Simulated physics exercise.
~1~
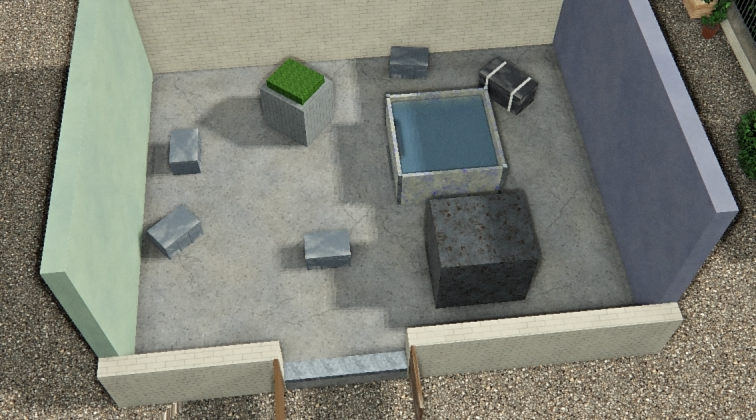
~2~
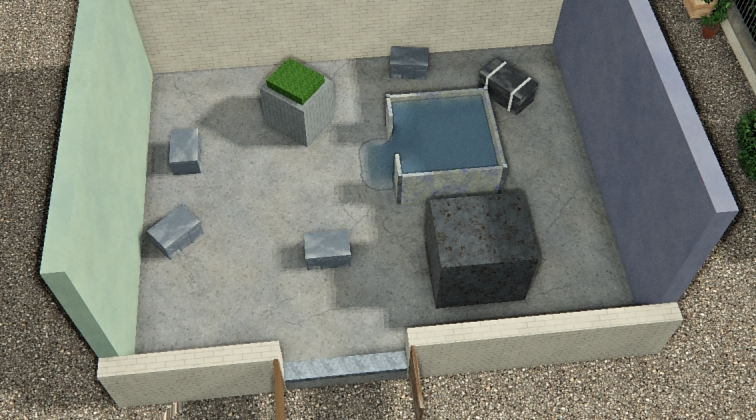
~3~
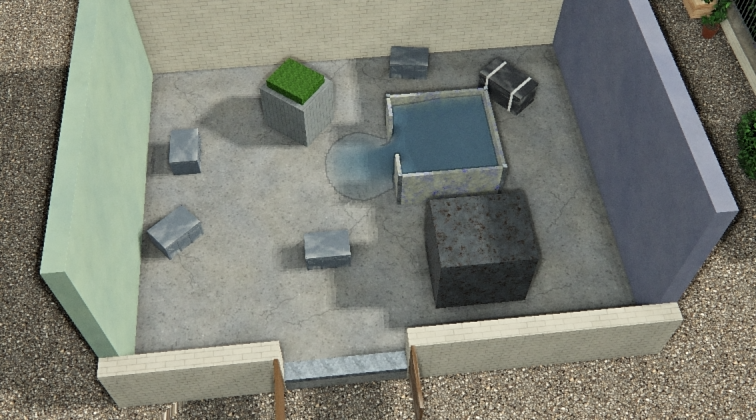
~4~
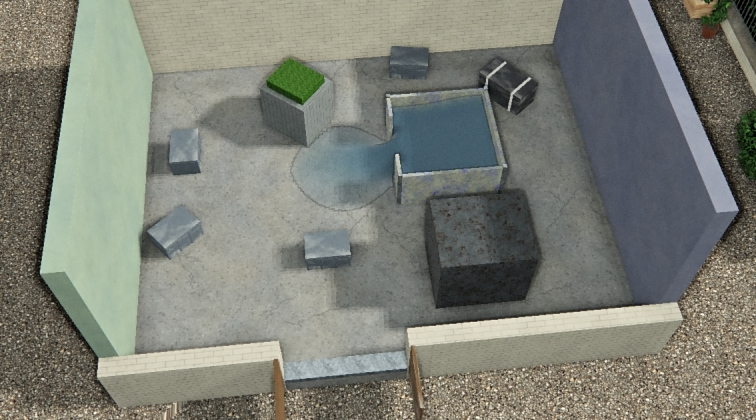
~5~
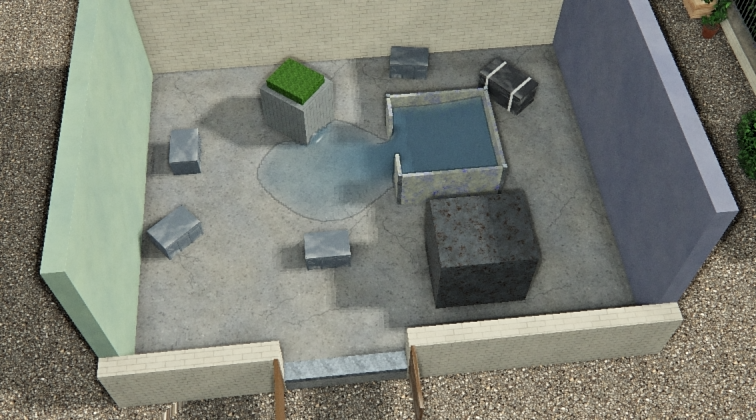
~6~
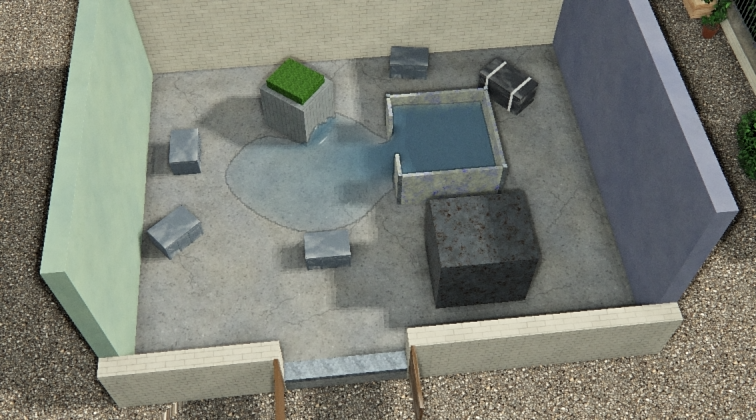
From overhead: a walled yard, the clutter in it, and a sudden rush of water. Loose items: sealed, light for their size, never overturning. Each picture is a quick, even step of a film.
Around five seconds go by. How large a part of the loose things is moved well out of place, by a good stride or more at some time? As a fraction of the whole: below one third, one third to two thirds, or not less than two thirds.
The things swept well aside make up a third to two thirds.
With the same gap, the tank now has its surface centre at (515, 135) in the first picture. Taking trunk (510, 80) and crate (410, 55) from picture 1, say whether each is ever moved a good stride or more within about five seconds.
Findings in sequence - stopped sooner; stopped sooner.
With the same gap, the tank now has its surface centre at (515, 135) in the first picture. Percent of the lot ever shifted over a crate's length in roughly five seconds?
That comes out at some 60 %.
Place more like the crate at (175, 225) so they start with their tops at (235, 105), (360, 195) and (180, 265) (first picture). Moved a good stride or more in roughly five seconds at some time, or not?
Outcome per entry: Stays where it is / stays where it is / knocked aside.
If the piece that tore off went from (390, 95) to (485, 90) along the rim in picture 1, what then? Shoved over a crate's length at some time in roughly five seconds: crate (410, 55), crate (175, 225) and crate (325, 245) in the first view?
The first: Went past that; the second: Fell short; the third: Fell short.
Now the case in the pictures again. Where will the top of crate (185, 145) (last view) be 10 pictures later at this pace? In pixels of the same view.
Roughly at (156, 138).
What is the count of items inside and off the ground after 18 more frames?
In total, 1.
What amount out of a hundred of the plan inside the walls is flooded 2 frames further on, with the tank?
My guess is around 25 per cent.
A moment on, 0 of 5 are well off their spots; 0 afloat.
Next, 0 of 5 are well off their spots; 2 afloat.
Later, 2 of 5 are well off their spots; 1 afloat.
In the end, 2 of 5 are well off their spots, and 2 have been at some point; 1 afloat.
